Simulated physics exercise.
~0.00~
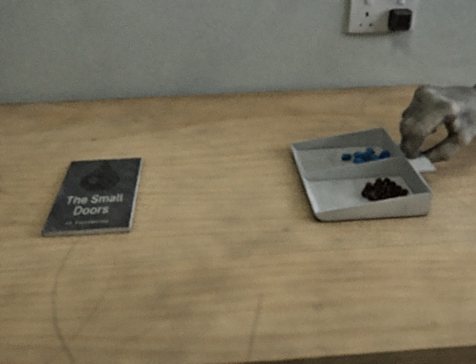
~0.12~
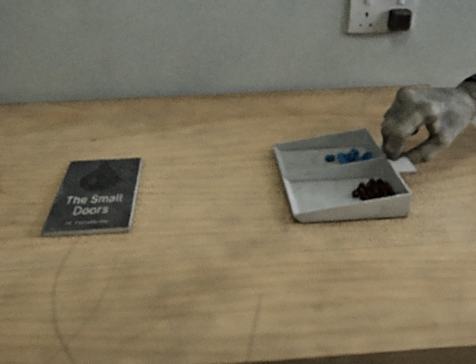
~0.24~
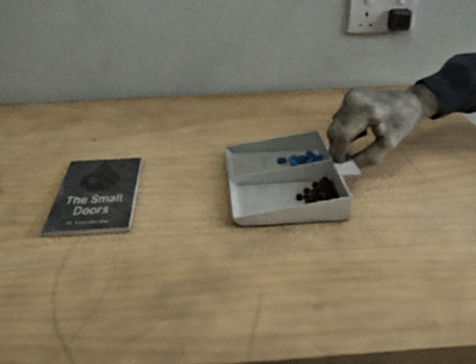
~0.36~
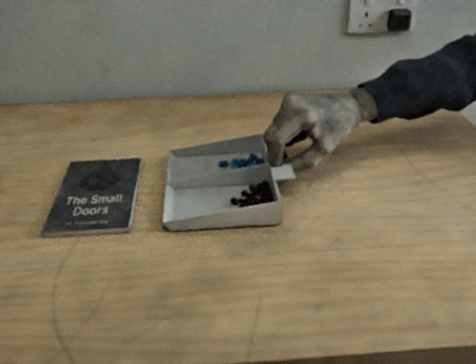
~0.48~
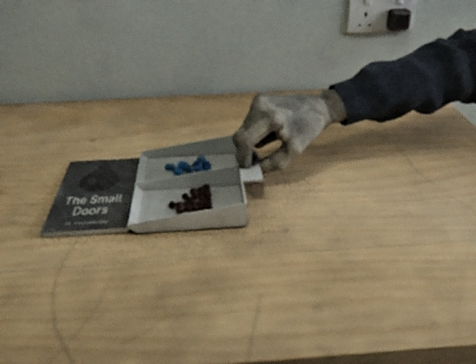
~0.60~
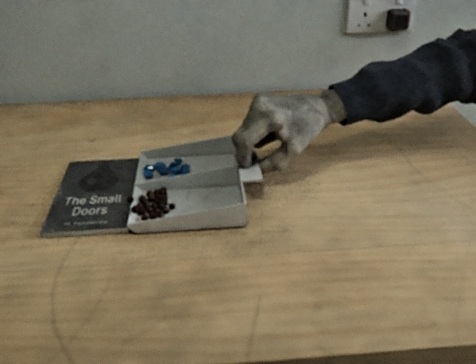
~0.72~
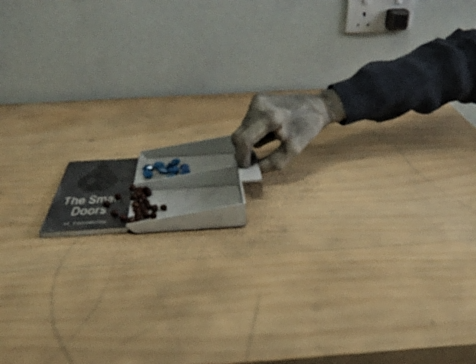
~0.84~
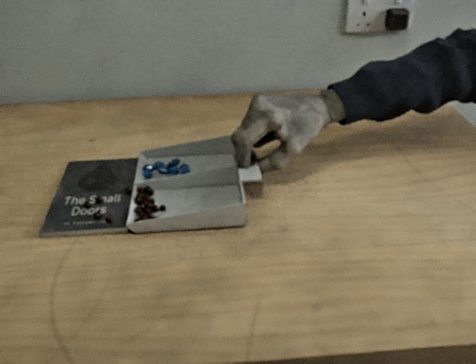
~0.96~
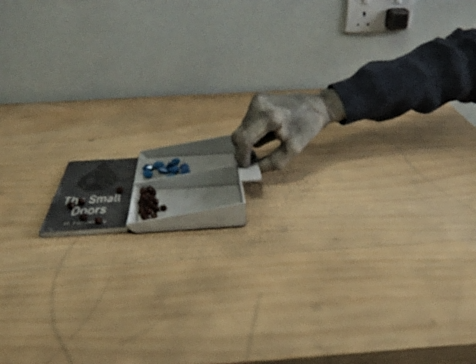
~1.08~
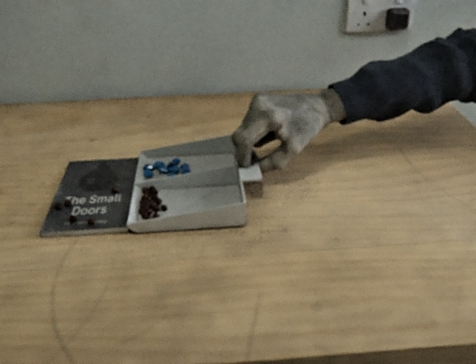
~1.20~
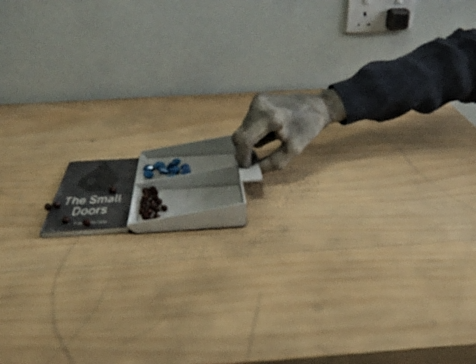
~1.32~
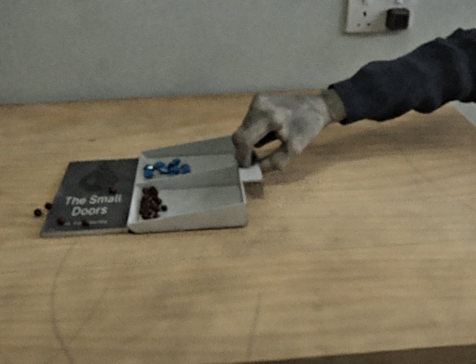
A pale grey two-part tray, with small blue pieces in its far section and dark brown ones in its near section, slides left across a light wooden table, seen from slightly above by a gently swaying camera. A hand in a dark sleeve pushes it from the right towards a thin, dark book titled The Small Doors. The tray meets the book and stops, while both portions slide on towards the front rim. Some brown pieces spill over onto the book, and a few travel past its left edge onto the table. The blue pieces stay inside, and the hand remains on the still tray.
